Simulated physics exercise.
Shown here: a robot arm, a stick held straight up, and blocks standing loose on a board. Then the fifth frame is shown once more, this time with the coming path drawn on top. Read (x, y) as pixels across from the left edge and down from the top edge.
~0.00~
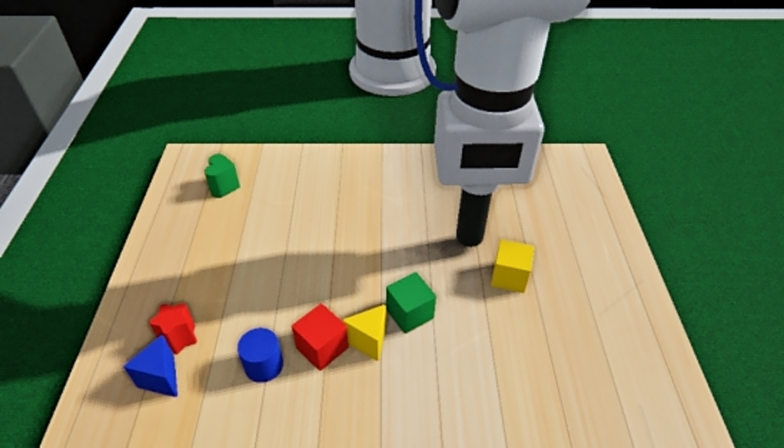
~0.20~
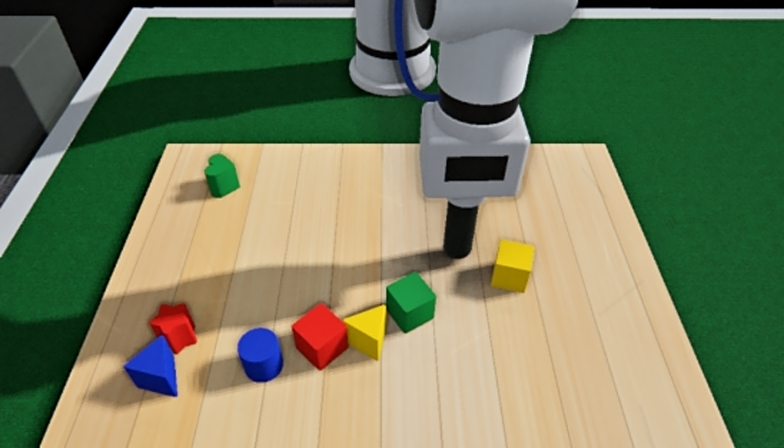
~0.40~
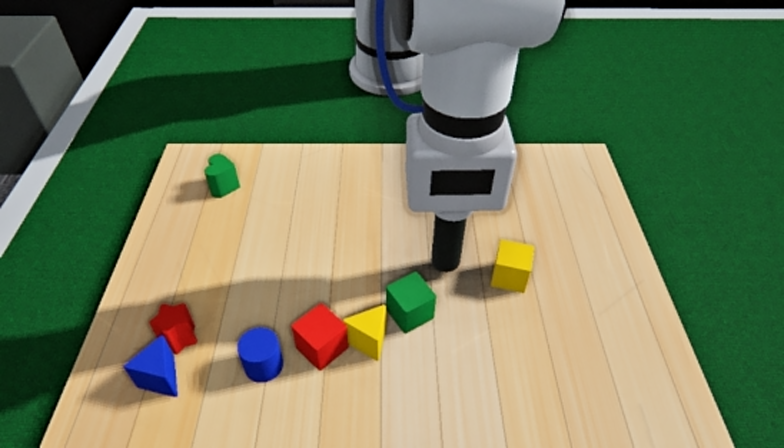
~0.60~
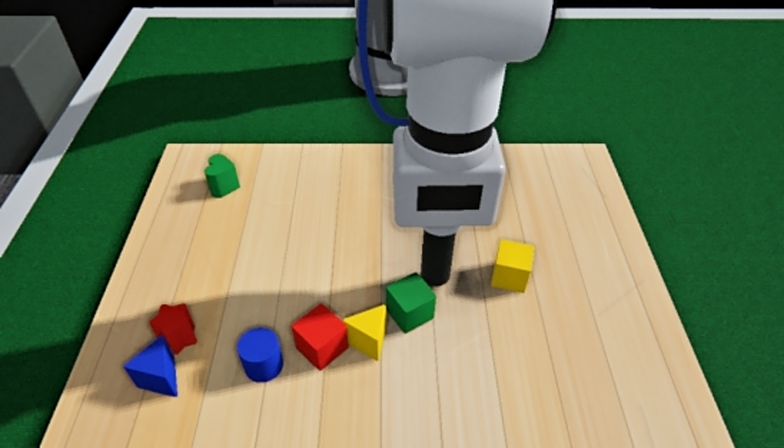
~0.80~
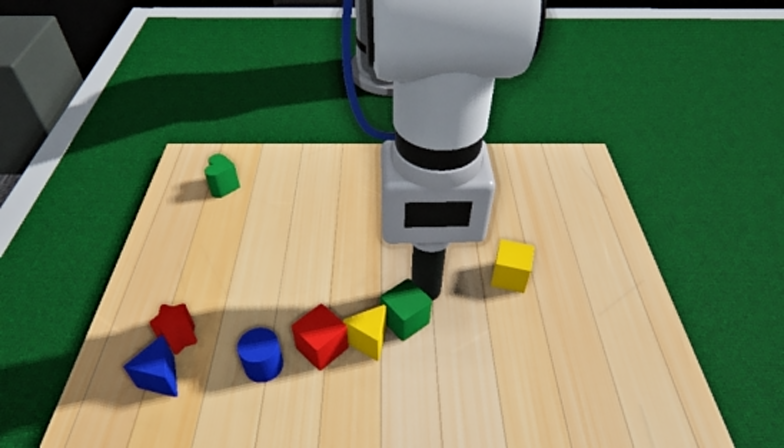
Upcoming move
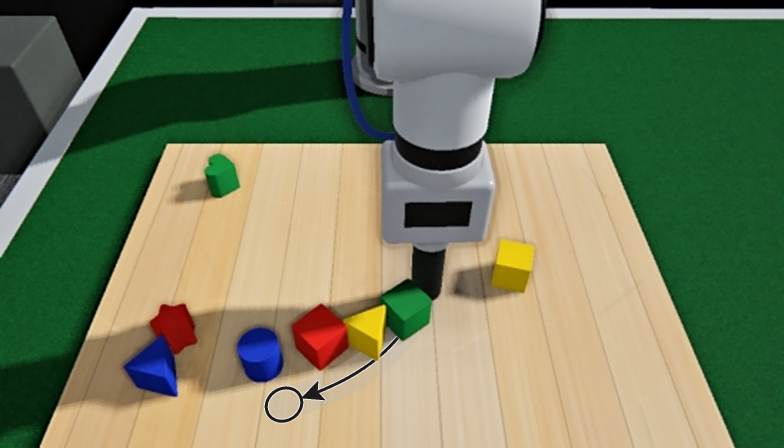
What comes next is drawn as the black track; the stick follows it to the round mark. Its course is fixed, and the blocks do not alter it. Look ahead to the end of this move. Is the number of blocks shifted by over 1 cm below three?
Answer: Yes.
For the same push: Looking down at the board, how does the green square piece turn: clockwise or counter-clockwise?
Watching from overhead, you'd notice the green square piece rotating counter-clockwise.
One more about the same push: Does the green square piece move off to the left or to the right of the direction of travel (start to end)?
Out to the left.
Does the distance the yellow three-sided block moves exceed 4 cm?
Yes, I think so.
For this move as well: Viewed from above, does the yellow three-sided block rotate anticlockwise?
I believe not.
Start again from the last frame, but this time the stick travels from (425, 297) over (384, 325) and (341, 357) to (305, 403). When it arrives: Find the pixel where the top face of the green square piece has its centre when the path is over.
The middle of its upper face will lie at (382, 348).
The line goes from (425, 297) over (395, 341) and (347, 378) to (284, 404).
The first path, step by step. One third of the way, stick (395, 335); red square piece (315, 328); yellow three-sided block (348, 348), turned 110° clockwise; green square piece (386, 351), turned 40° anticlockwise.
Two thirds of the way, stick (346, 373); red square piece (315, 328); yellow three-sided block (313, 365), turned 110° clockwise; green square piece (374, 383), turned 85° anticlockwise.
At the end, stick (282, 399); blue cylinder unmoved; red square piece (314, 328), turned 10° clockwise; yellow three-sided block (245, 391), turned 110° clockwise; green square piece (374, 383), turned 85° anticlockwise.
